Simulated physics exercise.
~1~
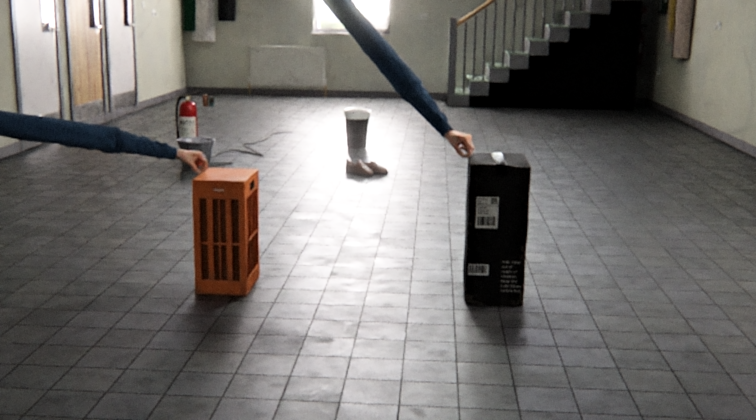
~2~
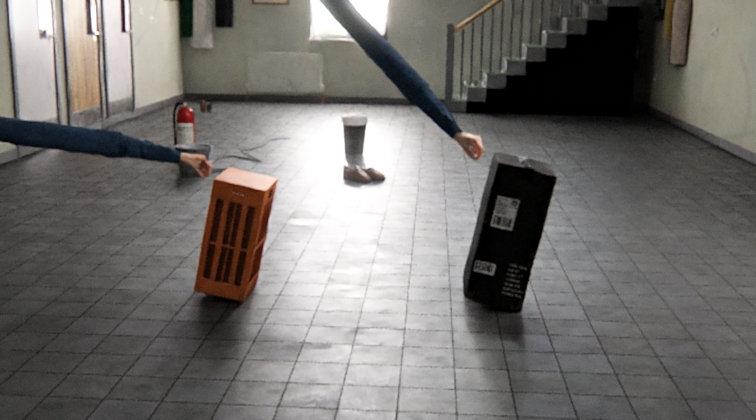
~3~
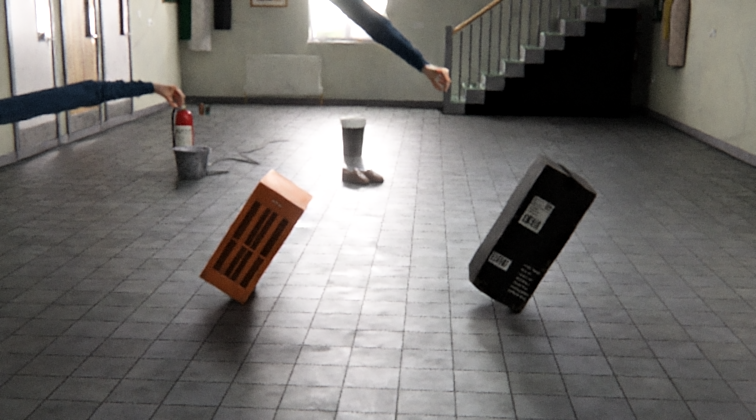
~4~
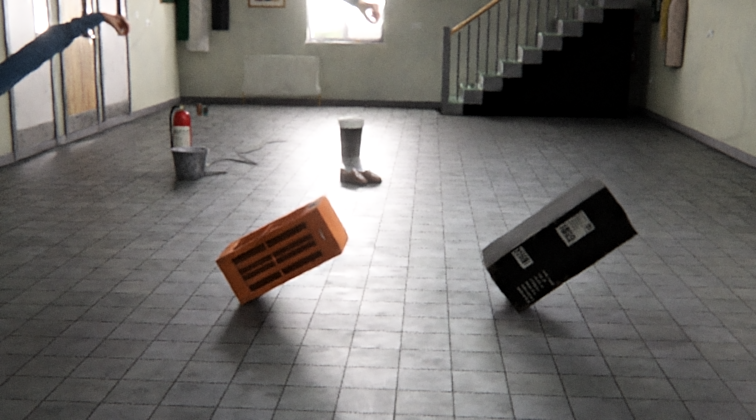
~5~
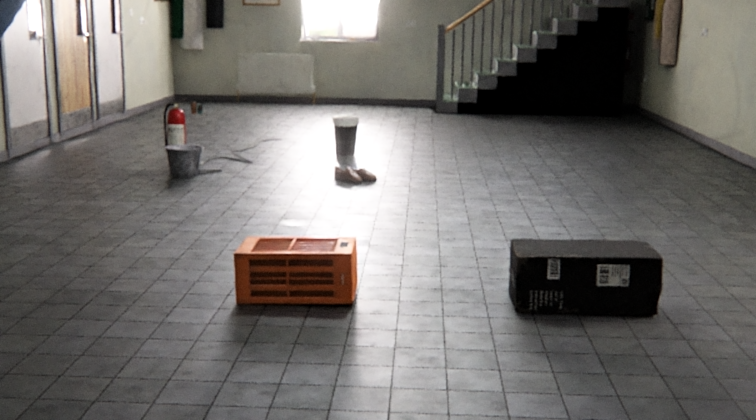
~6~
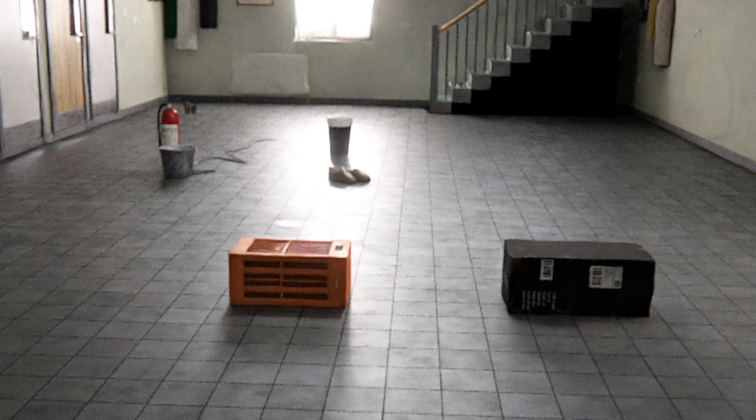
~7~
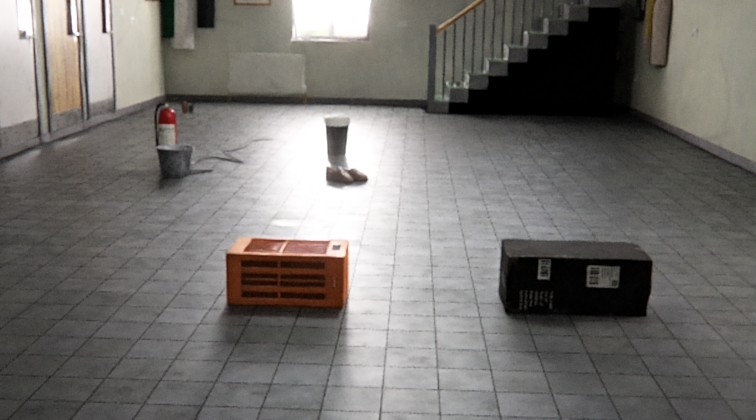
In a tiled hall with a staircase at the back, two hands push an upright orange crate and a taller black parcel near their tops, then draw away as both tip to the right, fall over and come to rest on their sides.
